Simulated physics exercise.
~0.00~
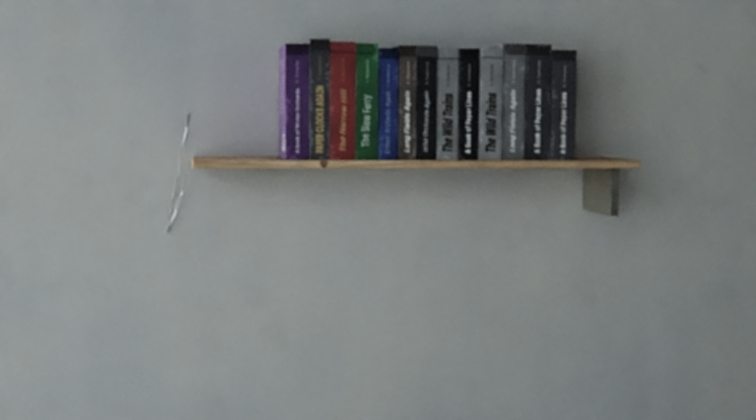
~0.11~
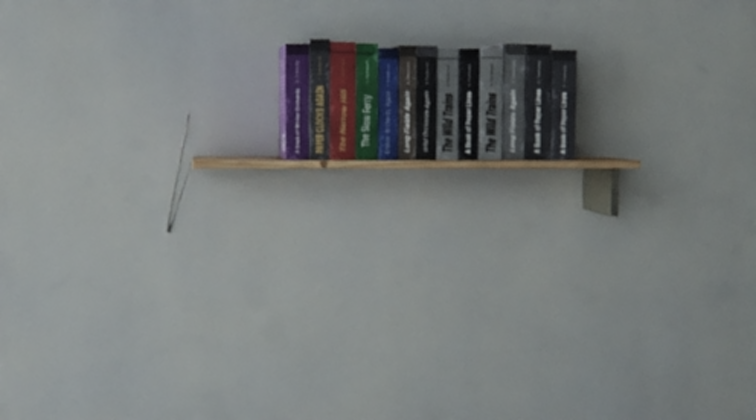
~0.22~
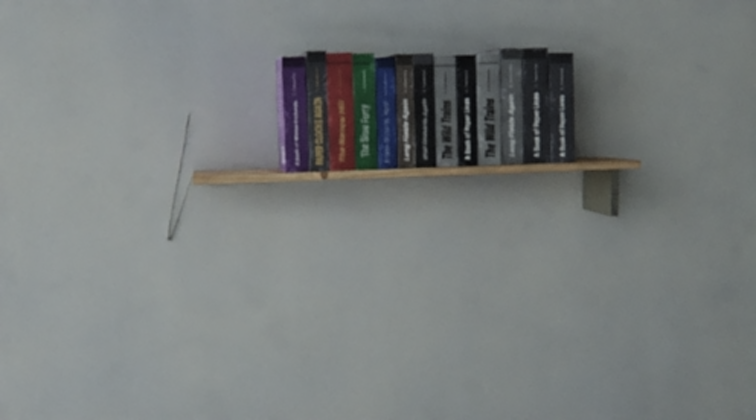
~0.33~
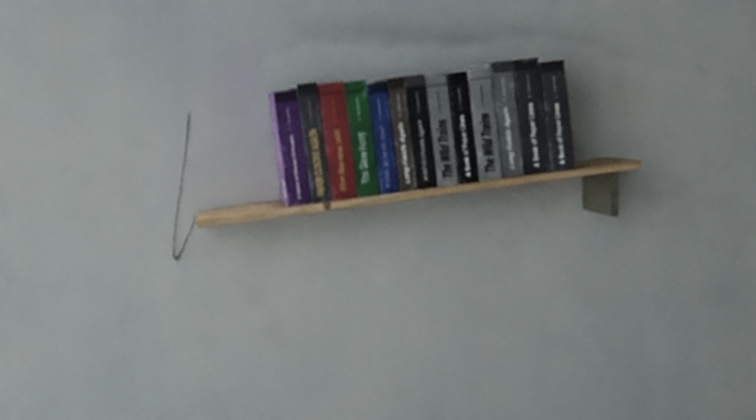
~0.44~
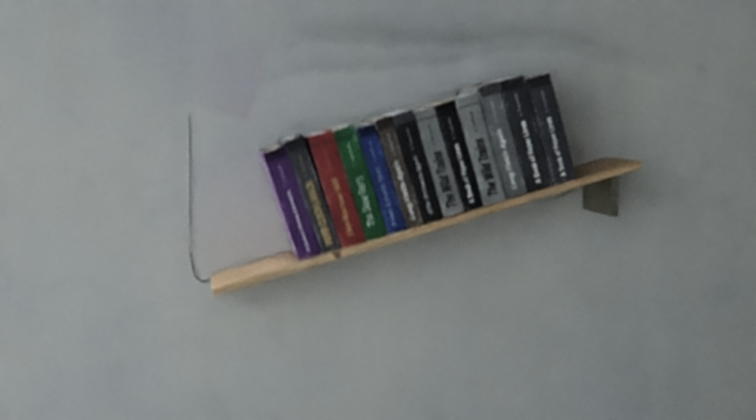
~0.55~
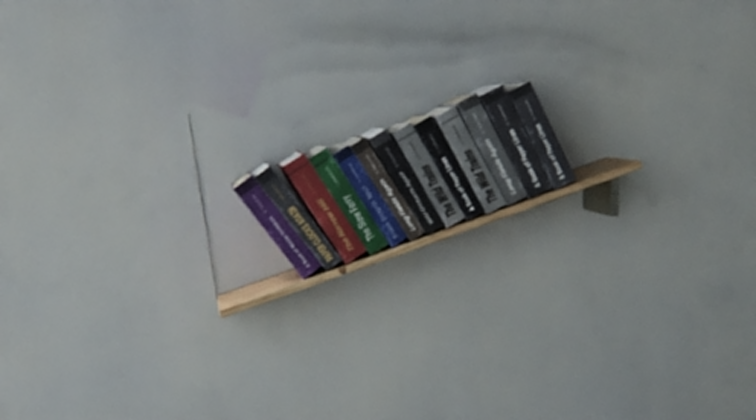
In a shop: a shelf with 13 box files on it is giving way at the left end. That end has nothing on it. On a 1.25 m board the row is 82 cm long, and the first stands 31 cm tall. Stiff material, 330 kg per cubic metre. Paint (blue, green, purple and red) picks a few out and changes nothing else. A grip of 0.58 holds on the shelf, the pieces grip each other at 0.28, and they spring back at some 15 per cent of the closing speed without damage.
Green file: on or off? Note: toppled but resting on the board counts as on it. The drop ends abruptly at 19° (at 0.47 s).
On.
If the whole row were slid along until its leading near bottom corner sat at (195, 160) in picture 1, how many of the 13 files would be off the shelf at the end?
Under that change, 4.
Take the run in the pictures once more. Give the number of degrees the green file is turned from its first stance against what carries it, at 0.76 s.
Angle at that time, about 30 degrees.
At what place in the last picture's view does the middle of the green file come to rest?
Look near (234, 289) in the last frame.
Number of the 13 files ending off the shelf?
The total is 3.
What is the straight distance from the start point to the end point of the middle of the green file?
Straight-line shift: Approx. 65 cm.
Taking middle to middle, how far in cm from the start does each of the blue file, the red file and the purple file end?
Approx. shifts in cm - blue: 50; red: 130; purple: 150.
After 0.76 s, none of the 13 files off the shelf, 13 disturbed; green file leaning 33°; purple file on its side.
After 1.20 s, 2 of the 13 files off the shelf; green file on its side; purple file on its side.
At rest (1.8 s), 3 of the 13 files off the shelf; green file on its side; red file on its side; purple file on its side. As the last picture would show them, middles, green file near (234, 289).
